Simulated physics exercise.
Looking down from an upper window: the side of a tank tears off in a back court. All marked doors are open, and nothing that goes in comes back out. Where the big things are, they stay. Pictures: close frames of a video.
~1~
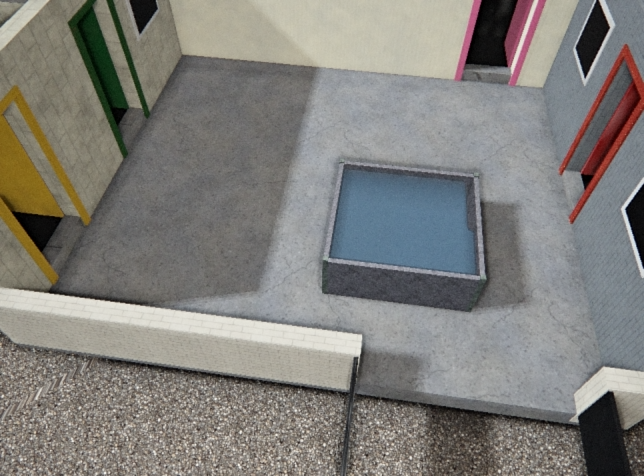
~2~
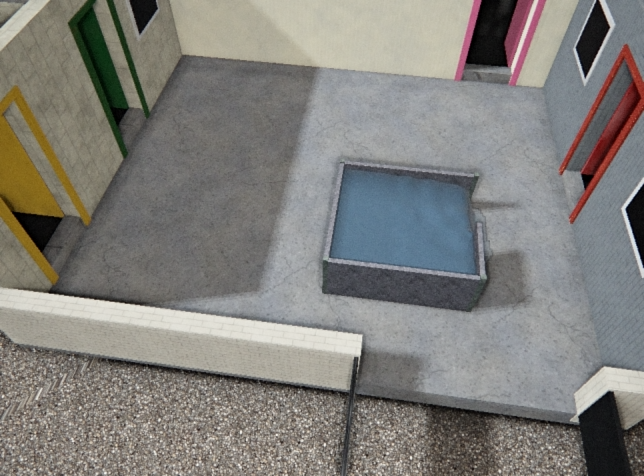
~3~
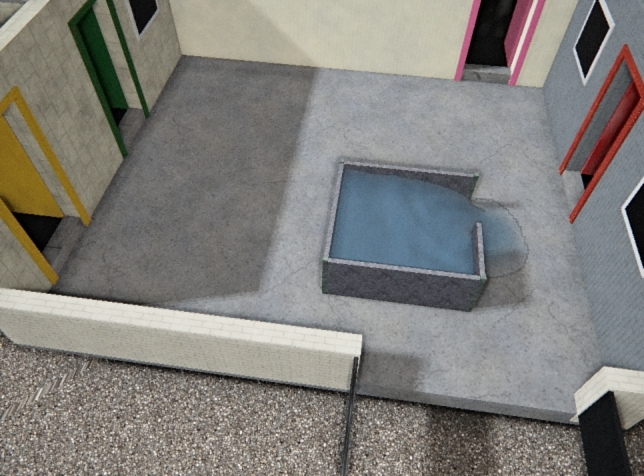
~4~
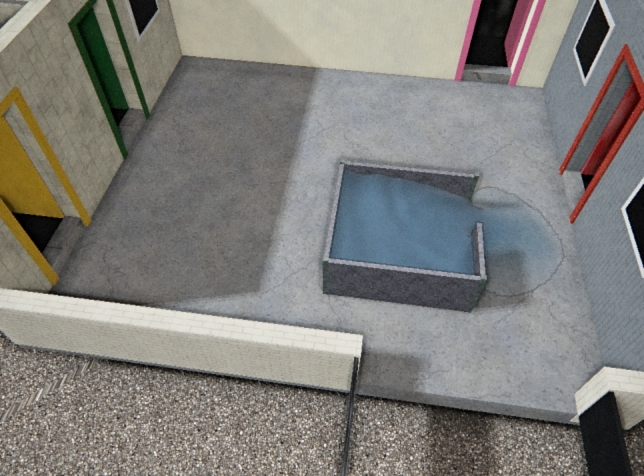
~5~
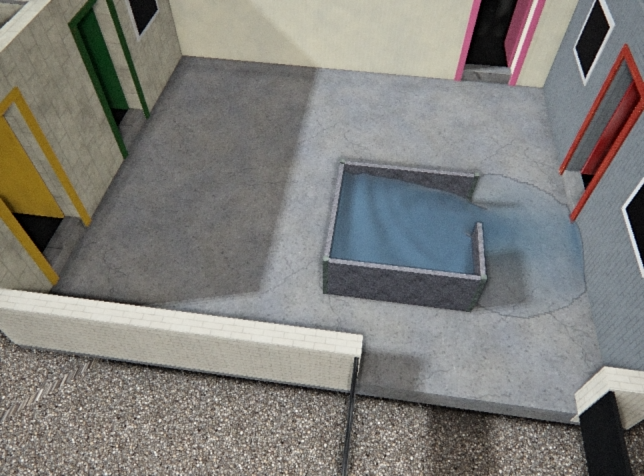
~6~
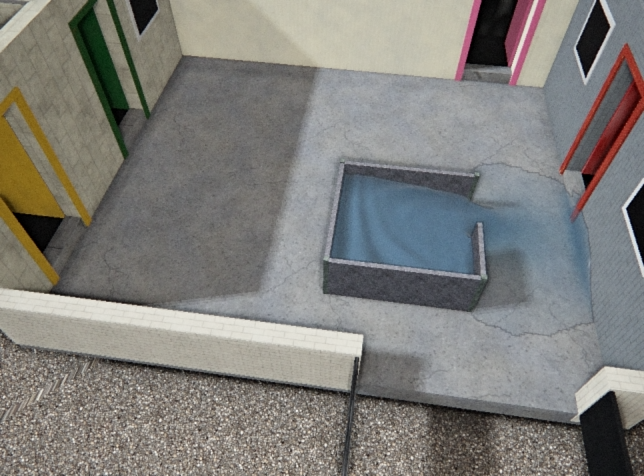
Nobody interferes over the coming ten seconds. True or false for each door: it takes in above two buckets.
The pink door, false; the red door, true; the yellow door, false; the green door, false.
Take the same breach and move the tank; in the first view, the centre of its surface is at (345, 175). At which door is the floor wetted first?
That's the red one.
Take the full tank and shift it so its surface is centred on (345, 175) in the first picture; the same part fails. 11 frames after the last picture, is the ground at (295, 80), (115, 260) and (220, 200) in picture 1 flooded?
Log: No flood; no flood; no flood.
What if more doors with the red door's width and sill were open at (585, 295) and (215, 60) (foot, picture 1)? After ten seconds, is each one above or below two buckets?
Taking them in order: The first door exceeds it, the second door stays short.
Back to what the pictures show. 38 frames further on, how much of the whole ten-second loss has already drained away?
About 75 %.
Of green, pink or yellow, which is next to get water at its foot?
That would be the one in pink.
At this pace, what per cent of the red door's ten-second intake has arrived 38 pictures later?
That share would be near 100 %.
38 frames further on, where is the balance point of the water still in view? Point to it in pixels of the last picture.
I'd put it at around (427, 185).
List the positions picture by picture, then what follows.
The first frame shows the water tank at (405, 219) is whole and still.
In the second frame, water pours out at (466, 224) and has run to a hidden place.
In the third frame, the front is at (521, 255), out from the gap at (466, 225).
In the fourth frame, the front is at (556, 256), out from the gap at (466, 225).
In the fifth frame, the front is at (569, 213), out from the gap at (466, 225).
In the sixth frame, the front is at (591, 315), out from the gap at (467, 225).
A moment on, water covers 10 % of the floor; the pink door not reached, the red door over two buckets in, the yellow door not reached, the green door not reached.
Next, water covers 20 % of the floor; the pink door wet at the sill, nothing in, the red door far over two buckets in, the yellow door not reached, the green door not reached.
Then, water covers 30 % of the floor; the pink door wet at the sill, nothing in, the red door far over two buckets in, the yellow door not reached, the green door not reached.
Later, water covers 55 % of the floor; the pink door wet at the sill, nothing in, the red door far over two buckets in, the yellow door not reached, the green door not reached.
In the end, water covers 90 % of the floor; the pink door wet at the sill, nothing in, the red door far over two buckets in, the yellow door wet at the sill, nothing in, the green door wet at the sill, nothing in.
